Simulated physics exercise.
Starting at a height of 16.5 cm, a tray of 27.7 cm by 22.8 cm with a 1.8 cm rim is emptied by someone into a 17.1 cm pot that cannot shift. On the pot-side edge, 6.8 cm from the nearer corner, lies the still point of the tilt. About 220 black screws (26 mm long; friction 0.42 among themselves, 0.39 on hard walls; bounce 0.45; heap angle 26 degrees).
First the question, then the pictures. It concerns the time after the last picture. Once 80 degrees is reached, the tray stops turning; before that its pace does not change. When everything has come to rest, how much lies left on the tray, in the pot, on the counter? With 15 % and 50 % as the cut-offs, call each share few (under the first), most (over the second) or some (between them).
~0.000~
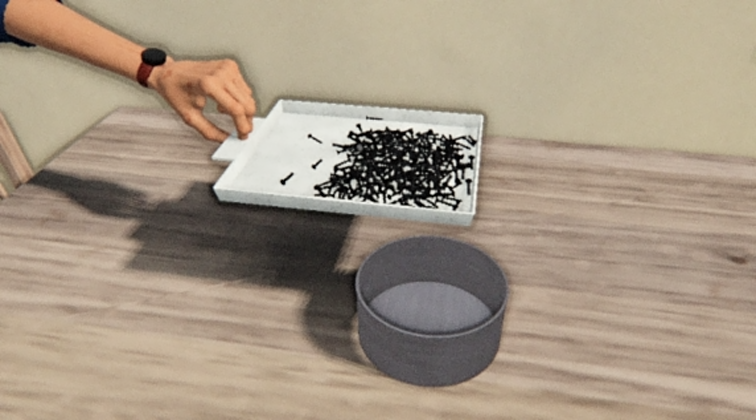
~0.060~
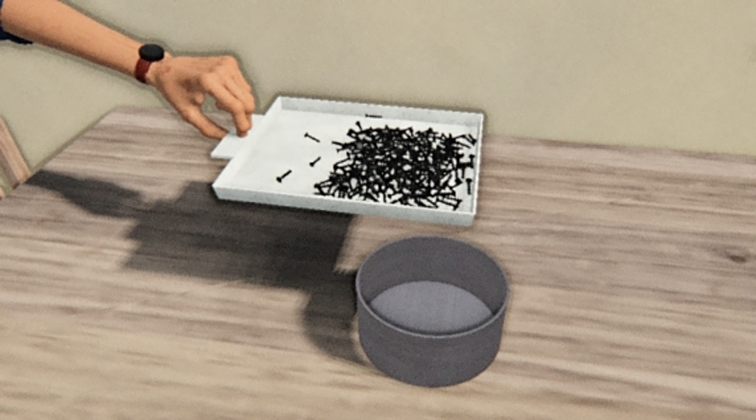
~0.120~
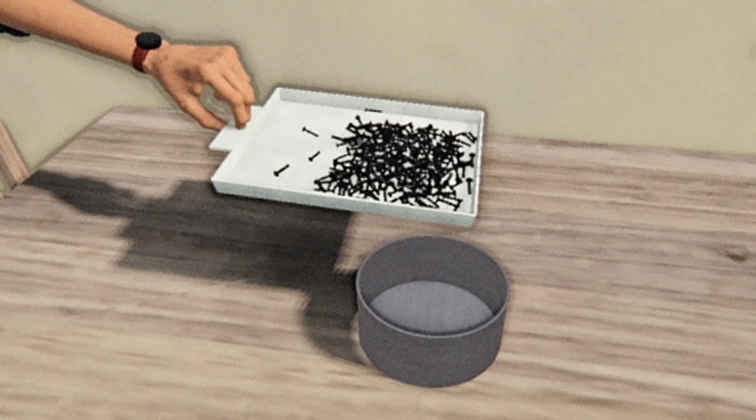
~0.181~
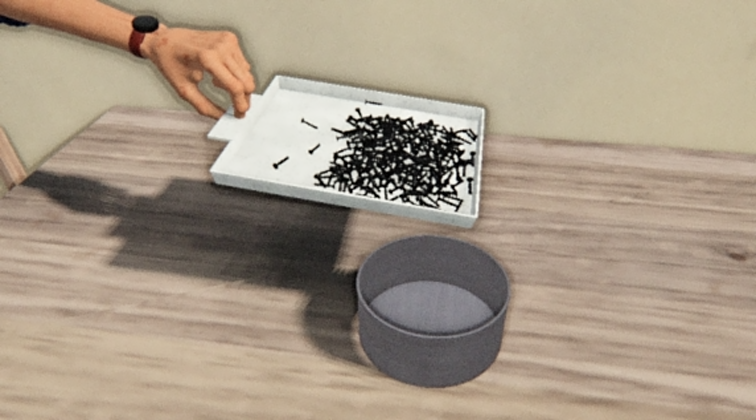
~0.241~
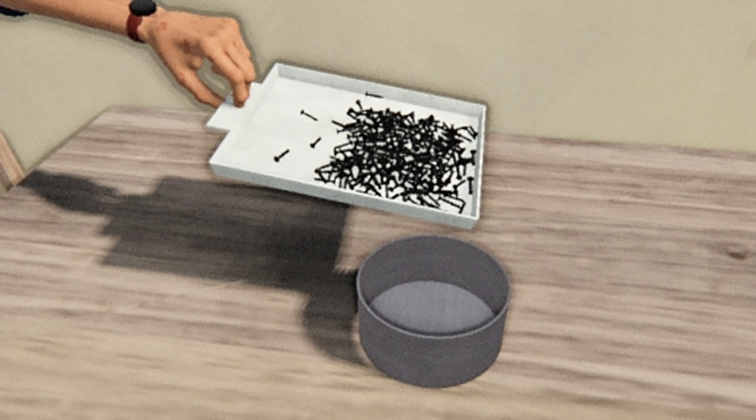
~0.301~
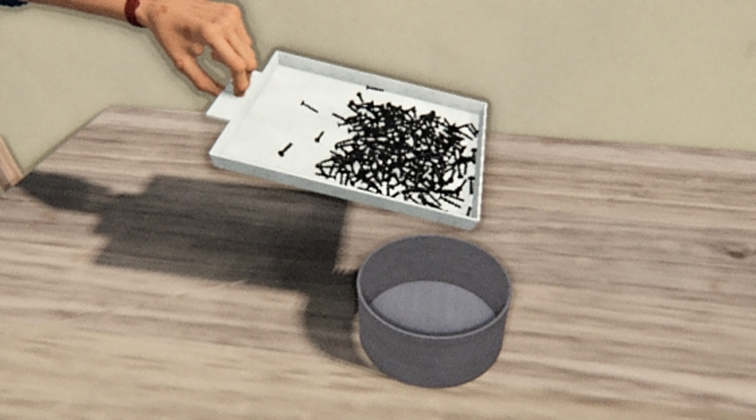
My estimate: Left on the tray: Few, pot: Most, counter: Some.
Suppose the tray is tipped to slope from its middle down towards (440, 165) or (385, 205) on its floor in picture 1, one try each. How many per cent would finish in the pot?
That would be close to 10 per cent, then close to 95 per cent.
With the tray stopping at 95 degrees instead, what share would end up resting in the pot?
That would be around 65 percent.
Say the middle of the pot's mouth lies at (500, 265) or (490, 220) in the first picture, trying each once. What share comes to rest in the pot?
Spot one: Some 95 per cent; spot two: Some 15 per cent.
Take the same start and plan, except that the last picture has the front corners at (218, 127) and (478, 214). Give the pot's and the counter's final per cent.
The pot gets 25 and the counter 65.
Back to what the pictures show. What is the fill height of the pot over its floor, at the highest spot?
Close to 3.0 cm up.
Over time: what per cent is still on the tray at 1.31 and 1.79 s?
The figures go 95 and then 10.
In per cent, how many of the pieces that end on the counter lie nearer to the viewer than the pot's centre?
Share: Roughly 30 %.
After 0.90 s, tilt 44 degrees; the tray holds 100 %, the pot 0 %.
After 1.31 s, tilt 66 degrees; the tray holds 95 %, the pot 0 %.
Then, at 1.79 s, tilt 80 degrees; the tray holds 10 %, the pot 50 %.
At rest (3.0 s), tray 0 %, pot 65 %, counter 35 %.
